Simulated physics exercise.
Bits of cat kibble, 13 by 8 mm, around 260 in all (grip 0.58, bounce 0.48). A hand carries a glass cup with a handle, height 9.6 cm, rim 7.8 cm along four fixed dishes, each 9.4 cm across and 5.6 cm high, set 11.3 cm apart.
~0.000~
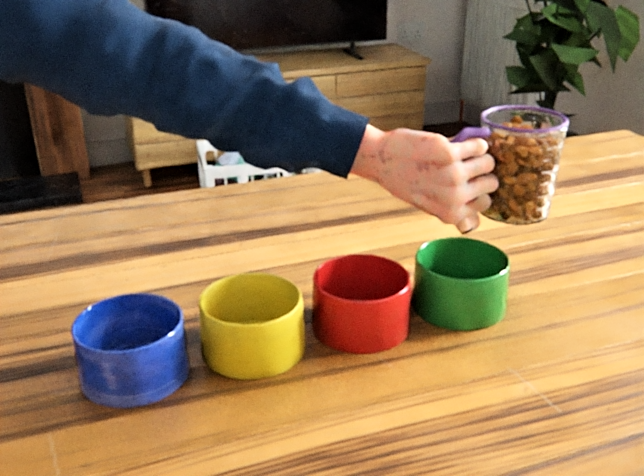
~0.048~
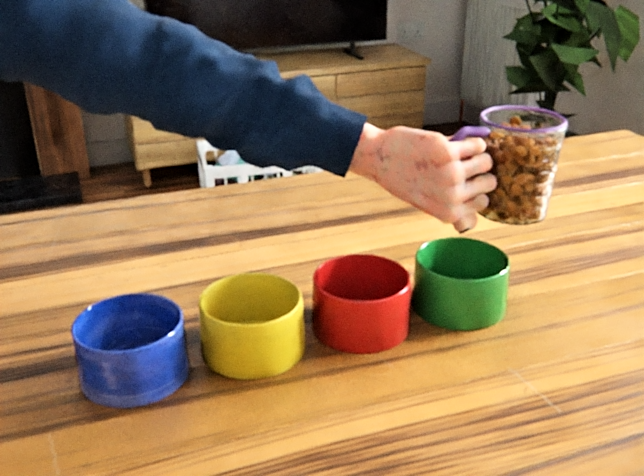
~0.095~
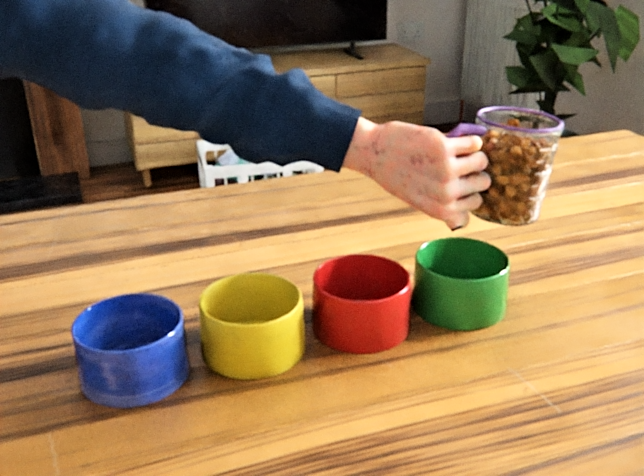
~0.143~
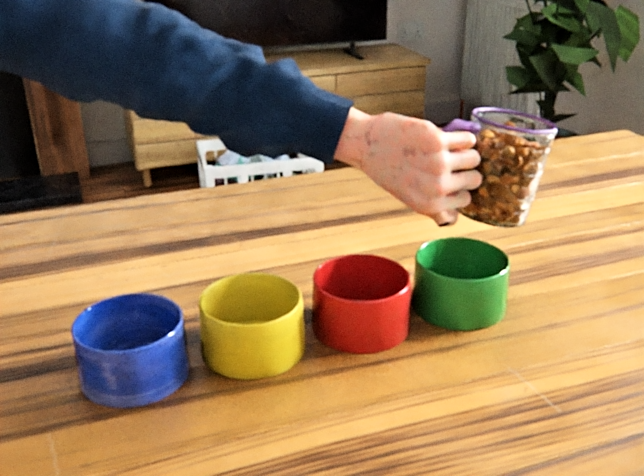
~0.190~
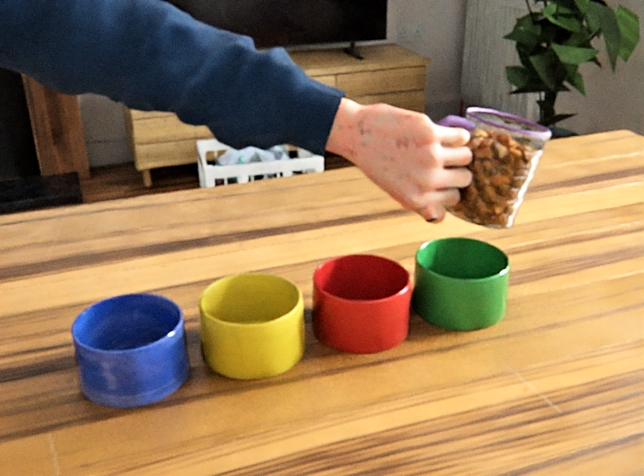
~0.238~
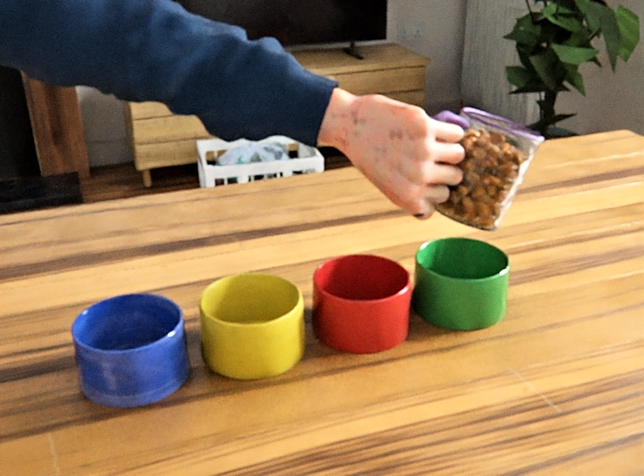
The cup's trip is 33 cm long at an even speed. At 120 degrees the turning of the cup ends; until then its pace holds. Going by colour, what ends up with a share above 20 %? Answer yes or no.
Red dish: Yes; blue dish: No; green dish: No; yellow dish: Yes; on the counter: Yes.
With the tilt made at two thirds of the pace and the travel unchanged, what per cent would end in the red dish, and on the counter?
Then: Red 0, counter 0.
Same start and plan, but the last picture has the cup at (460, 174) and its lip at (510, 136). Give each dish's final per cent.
Red 0, blue 0, green 0, yellow 100.
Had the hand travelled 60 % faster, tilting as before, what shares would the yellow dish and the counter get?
In that case yellow 100, counter 0.
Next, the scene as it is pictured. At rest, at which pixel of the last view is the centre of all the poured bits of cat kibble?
Around (305, 327).
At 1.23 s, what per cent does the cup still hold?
Some 55 per cent of the load.
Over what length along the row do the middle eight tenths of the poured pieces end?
About 14 cm.
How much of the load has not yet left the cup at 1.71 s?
About 0 per cent.
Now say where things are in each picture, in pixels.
Cup at (518, 166), tilt 0 degrees, lip at (558, 114), moved 0.0 cm; middle of the pieces at (517, 168); green dish at (462, 258); red dish at (362, 277); yellow dish at (251, 298); blue dish at (128, 321), in the first picture.
Cup at (516, 166), tilt 1 degrees, lip at (557, 115), moved 0.2 cm; middle of the pieces at (515, 168), in the second picture.
Cup at (511, 167), tilt 4 degrees, lip at (553, 118), moved 0.9 cm; middle of the pieces at (510, 169), in the third picture.
Cup at (502, 168), tilt 9 degrees, lip at (547, 122), moved 1.9 cm; middle of the pieces at (501, 170), in the fourth picture.
Cup at (493, 169), tilt 14 degrees, lip at (540, 127), moved 3.0 cm; middle of the pieces at (491, 171), in the fifth picture.
Cup at (483, 171), tilt 19 degrees, lip at (533, 133), moved 4.0 cm; middle of the pieces at (481, 173); green dish at (462, 258); red dish at (362, 277); yellow dish at (251, 298); blue dish at (128, 321). The cup turns about 110 degrees a second and travels 23 cm a second, in the sixth picture.
Then, at 0.83 s, tilt 84 degrees; cup holds 100 %.
After 1.23 s, tilt 120 degrees; cup holds 55 %, red 25 %.
After 1.71 s, tilt 120 degrees; cup holds 0 %, red 30 %, yellow 40 %.
By 2.2 s all is still; red 30 %, blue 0 %, green 0 %, yellow 40 %, counter 25 %.
